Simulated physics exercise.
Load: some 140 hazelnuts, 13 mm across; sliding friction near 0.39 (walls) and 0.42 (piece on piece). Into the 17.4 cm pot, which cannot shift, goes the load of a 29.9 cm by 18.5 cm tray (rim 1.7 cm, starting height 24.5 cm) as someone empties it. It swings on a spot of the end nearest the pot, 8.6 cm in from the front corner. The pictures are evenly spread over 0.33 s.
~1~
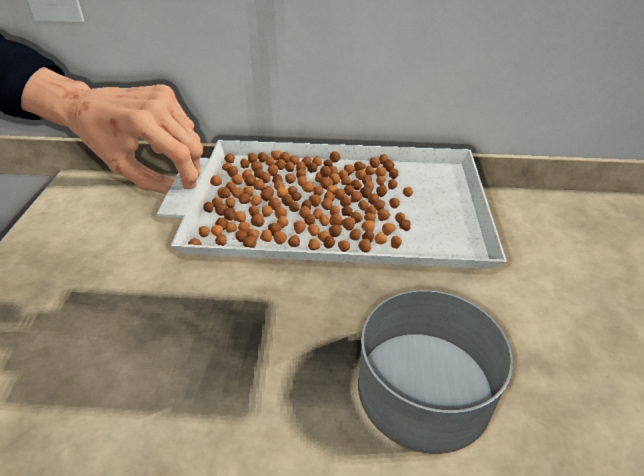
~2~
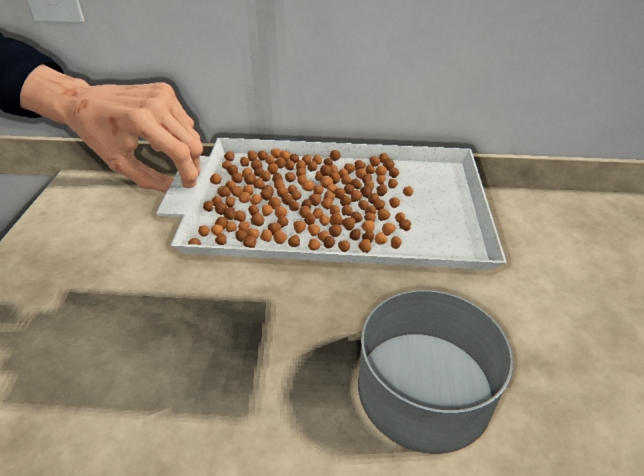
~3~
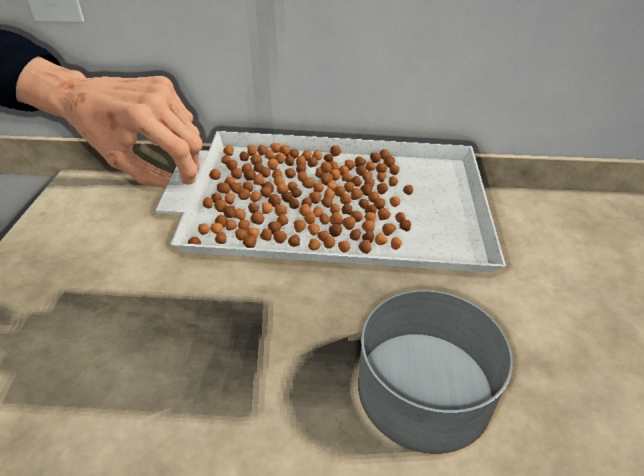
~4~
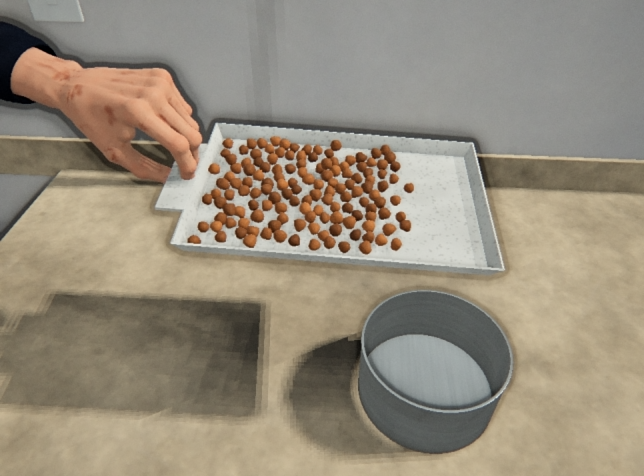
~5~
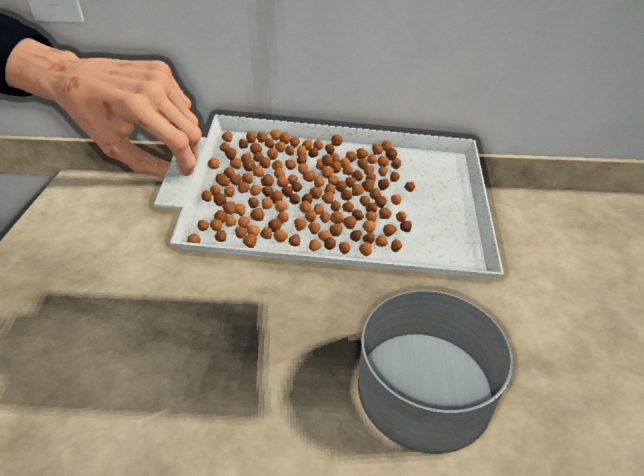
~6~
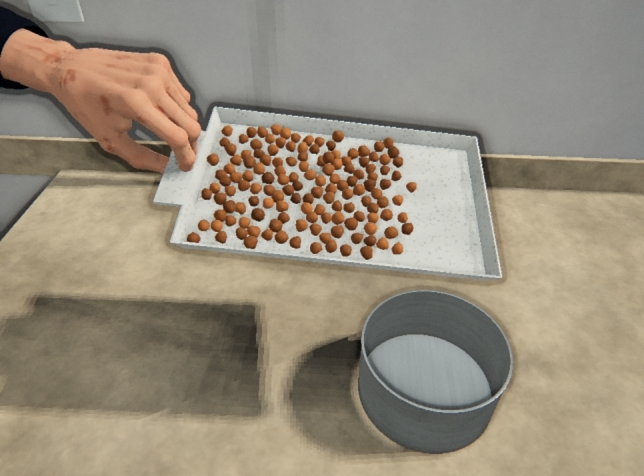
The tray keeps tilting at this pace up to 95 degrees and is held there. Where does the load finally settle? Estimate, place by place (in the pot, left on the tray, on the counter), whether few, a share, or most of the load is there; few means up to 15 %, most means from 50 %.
My estimate: Pot: Most, left on the tray: Few, counter: A share.
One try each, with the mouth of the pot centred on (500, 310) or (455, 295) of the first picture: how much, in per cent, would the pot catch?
About 10 and 10 per cent.
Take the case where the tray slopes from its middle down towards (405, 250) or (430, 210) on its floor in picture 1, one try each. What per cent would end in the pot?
Roughly 95 per cent on the first try and 20 per cent on the second.
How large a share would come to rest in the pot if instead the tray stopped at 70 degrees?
In that case some 80 per cent.
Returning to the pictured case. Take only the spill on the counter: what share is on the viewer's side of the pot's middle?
Share: Roughly 90 %.
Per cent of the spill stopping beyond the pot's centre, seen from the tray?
Share: Around 10 %.
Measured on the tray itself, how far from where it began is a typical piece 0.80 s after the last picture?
I'd say close to 7 centimetres.
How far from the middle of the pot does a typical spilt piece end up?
About 20 centimetres.
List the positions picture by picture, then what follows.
The first picture shows tray tilt 0 degrees, front corners at (182, 240) and (496, 255); middle of the pieces at (296, 196); pot at (436, 344).
The second picture shows tray tilt 1 degrees, front corners at (181, 240) and (496, 256); middle of the pieces at (296, 195).
The third picture shows tray tilt 3 degrees, front corners at (181, 239) and (495, 259), lowest corner right front; middle of the pieces at (296, 193).
The fourth picture shows tray tilt 7 degrees, front corners at (181, 238) and (495, 263), lowest corner right front; middle of the pieces at (297, 189).
The fifth picture shows tray tilt 10 degrees, front corners at (181, 237) and (494, 267), lowest corner right front; middle of the pieces at (297, 187).
The sixth picture shows tray tilt 13 degrees, front corners at (181, 236) and (493, 270), lowest corner right front; middle of the pieces at (298, 185); pot at (436, 344).
Then, 0.80 s after the last picture, tilt 51 degrees; the tray holds 95 %, the pot 5 %.
Then, 1.33 s after the last picture, tilt 77 degrees; the tray holds 30 %, the pot 35 %.
Then, 1.92 s after the last picture, tilt 95 degrees; the tray holds 0 %, the pot 75 %.
In the end, pot 75 %, tray 0 %, counter 25 %.
